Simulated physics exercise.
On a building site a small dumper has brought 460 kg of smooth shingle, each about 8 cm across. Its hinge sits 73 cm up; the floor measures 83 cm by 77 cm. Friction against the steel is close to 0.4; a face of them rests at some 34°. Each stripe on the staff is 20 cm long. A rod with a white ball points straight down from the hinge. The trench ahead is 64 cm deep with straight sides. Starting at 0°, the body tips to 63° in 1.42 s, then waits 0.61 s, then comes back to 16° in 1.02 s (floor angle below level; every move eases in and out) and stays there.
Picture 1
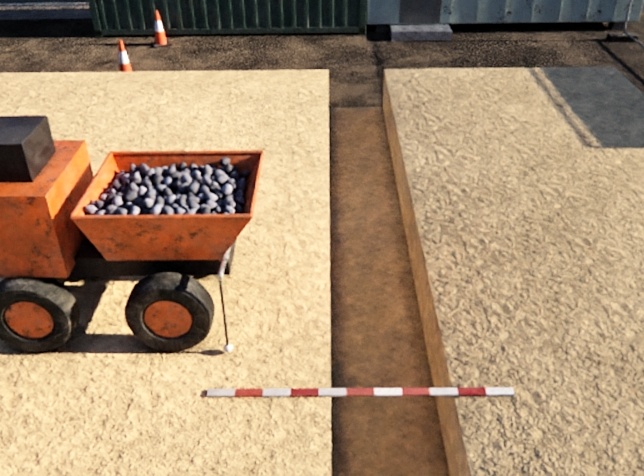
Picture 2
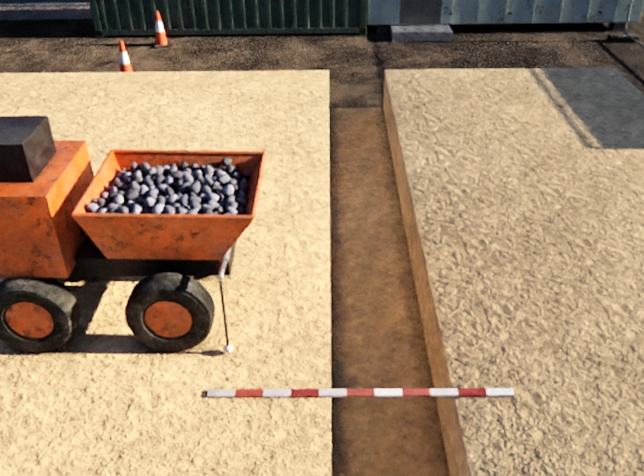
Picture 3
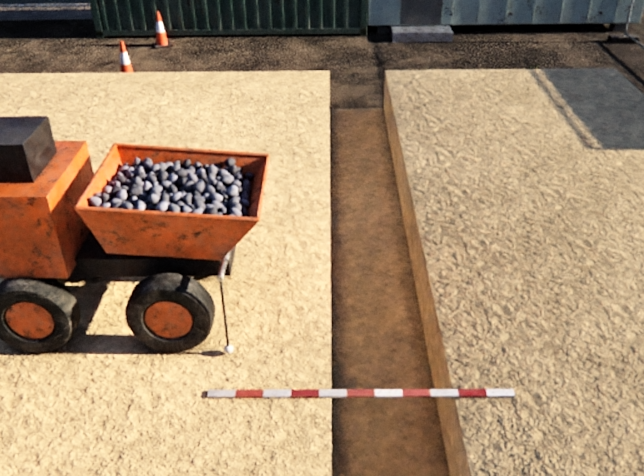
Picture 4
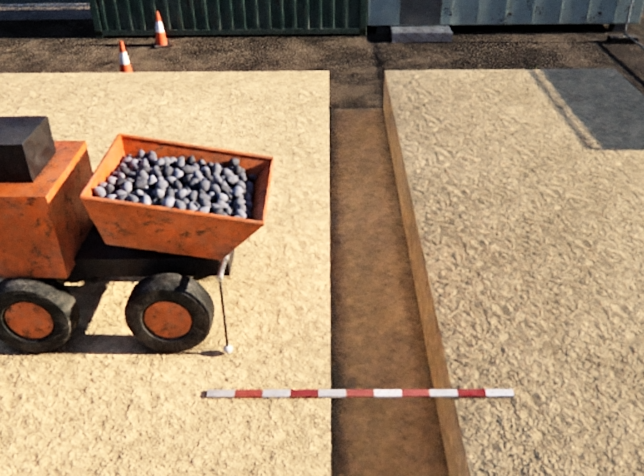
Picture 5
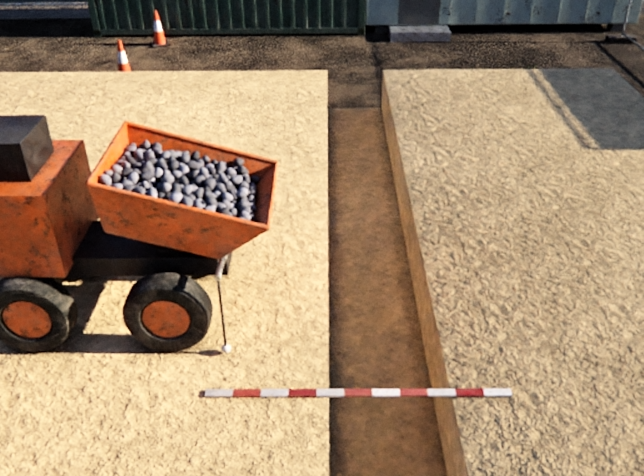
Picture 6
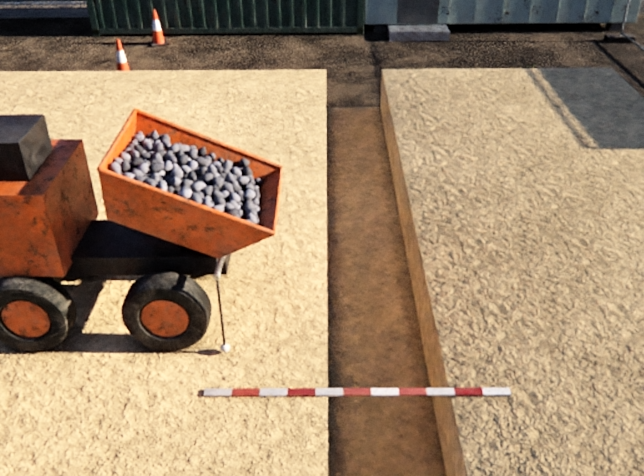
The orange body of a small dumper, heaped with smooth grey stones, slowly tilts, its left end rising while the right end dips slightly toward the trench; the wheels stay in place behind a red-and-white staff lying across the gap.
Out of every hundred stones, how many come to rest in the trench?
About 65 per cent.
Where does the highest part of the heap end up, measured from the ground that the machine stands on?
Some 8 cm above that level.
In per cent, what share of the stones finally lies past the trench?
Some 0 per cent of the load.
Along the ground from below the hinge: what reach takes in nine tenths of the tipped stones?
About 160 cm.
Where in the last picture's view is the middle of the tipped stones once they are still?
Near (376, 359).
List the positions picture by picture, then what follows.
Lip at (251, 216), floor tilted 0°, highest stones at (171, 181), in the first picture.
Lip at (253, 218), floor tilted 1°, highest stones at (167, 180), in the second picture.
Lip at (258, 220), floor tilted 5°, highest stones at (162, 176), in the third picture.
Lip at (263, 224), floor tilted 10°, highest stones at (143, 167), in the fourth picture.
Lip at (268, 228), floor tilted 17°, highest stones at (140, 157), in the fifth picture.
The body is at 24°, its lip at (274, 234); the top of the load is at (142, 147), in the sixth picture.
A little later the floor is at 53°; 100 % in the body; the foremost stones are at (290, 221).
Then the floor is at 63°; 78 % in the body, 9 % short of the trench, 13 % in the trench; the foremost stones are at (363, 318).
Later still the floor is at 16°; 31 % in the body, 5 % short of the trench, 64 % in the trench; the foremost stones are at (422, 351).
In the end the floor is at 16°; 31 % in the body, 5 % short of the trench, 64 % in the trench; the foremost stones are at (422, 351).
